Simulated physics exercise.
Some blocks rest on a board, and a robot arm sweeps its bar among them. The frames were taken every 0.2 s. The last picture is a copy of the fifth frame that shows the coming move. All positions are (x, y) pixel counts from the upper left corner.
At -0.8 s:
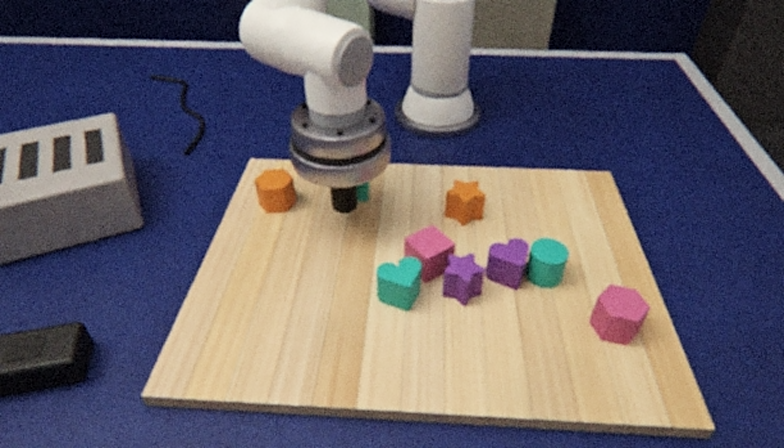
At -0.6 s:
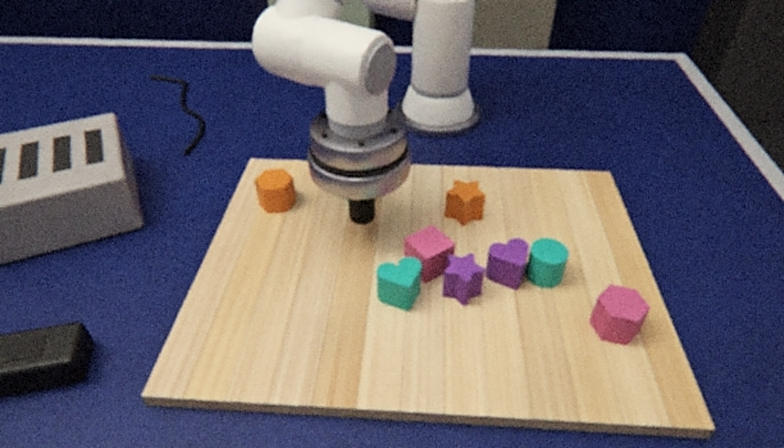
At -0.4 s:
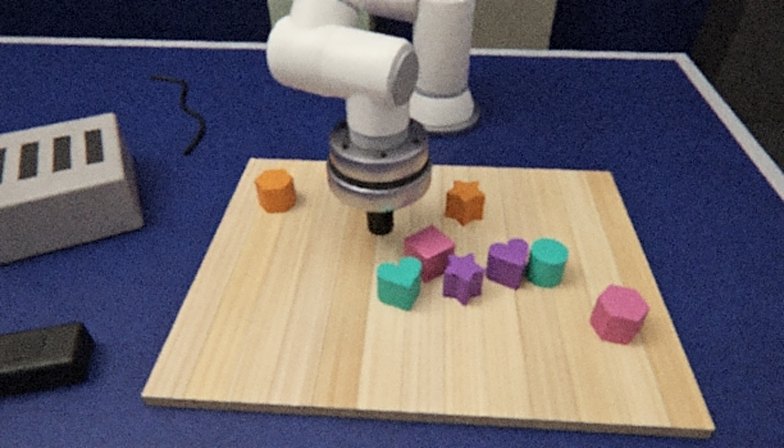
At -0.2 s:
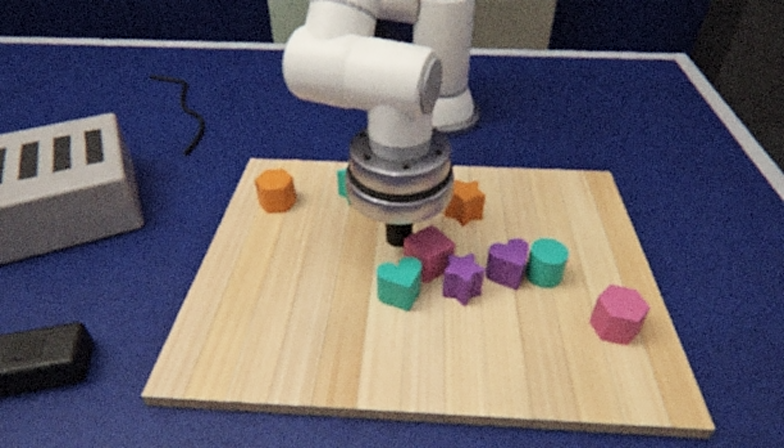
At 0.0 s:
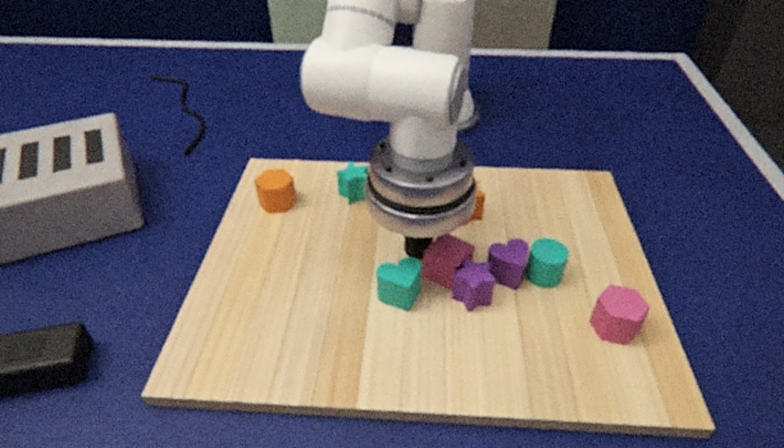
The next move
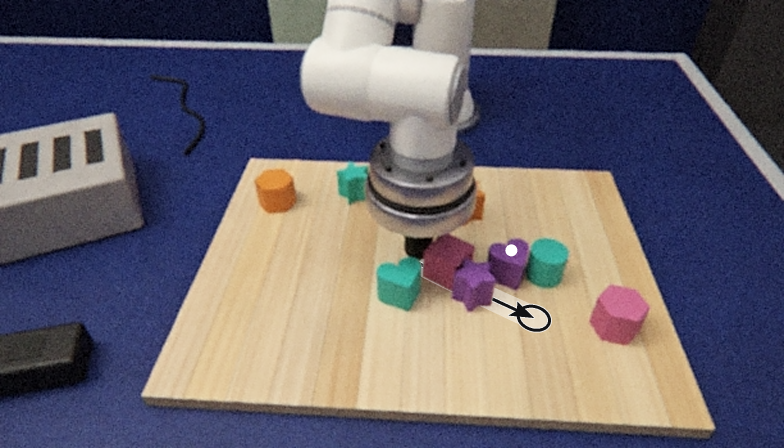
A robot arm lowers its dark-tipped bar toward the viewer and to the right across a wooden board scattered with colourful blocks, at first touching none. It then meets the pink square piece and nudges it right, and the purple star beside it shifts slightly right too, while the other blocks stay still.
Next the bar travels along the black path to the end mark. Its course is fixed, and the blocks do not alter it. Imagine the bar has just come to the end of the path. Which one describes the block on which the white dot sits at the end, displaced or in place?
Here's my answer: The block on which the white dot sits gets displaced.
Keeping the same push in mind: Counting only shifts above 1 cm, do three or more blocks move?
My answer is yes.
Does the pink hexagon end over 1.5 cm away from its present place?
It seems not.
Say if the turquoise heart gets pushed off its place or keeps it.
It gets no push and keeps its place.
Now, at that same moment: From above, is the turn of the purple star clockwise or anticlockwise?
If we look at it from overhead, the purple star pivots clockwise.
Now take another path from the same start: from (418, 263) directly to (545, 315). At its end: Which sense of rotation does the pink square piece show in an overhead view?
That block twists counter-clockwise.
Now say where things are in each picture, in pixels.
In the first picture, bar's lower end at (345, 207); turquoise heart at (401, 271); pink square piece at (430, 241); purple star at (464, 266); purple heart at (511, 250); turquoise circular block at (550, 250); pink hexagon at (624, 302).
In the second picture, bar at (362, 217); blocks still.
In the third picture, bar at (381, 229); blocks still.
In the fourth picture, bar at (399, 240); blocks still.
In the fifth picture, bar at (418, 251); turquoise heart at (401, 271); pink square piece at (450, 248); purple star at (475, 272); purple heart at (511, 250); turquoise circular block at (550, 250); pink hexagon at (624, 302).
Drawn move, from (418, 263) directly to (534, 318); the dot is on the purple heart.
The first path, step by step. One third of the way, bar at (455, 269); pink square piece at (491, 259), turned 35° anticlockwise; purple star at (506, 286), turned 60° clockwise; purple heart at (530, 249); turquoise circular block at (567, 251).
Two thirds of the way, bar at (496, 288); pink square piece at (530, 261), turned 95° anticlockwise; purple star at (524, 297), turned 115° clockwise; purple heart at (548, 241); turquoise circular block at (583, 250).
At the end, bar at (537, 306); turquoise heart still; pink square piece at (535, 261), turned 105° anticlockwise; purple star at (550, 318), turned 125° clockwise; purple heart at (548, 240); turquoise circular block at (583, 250); pink hexagon still.
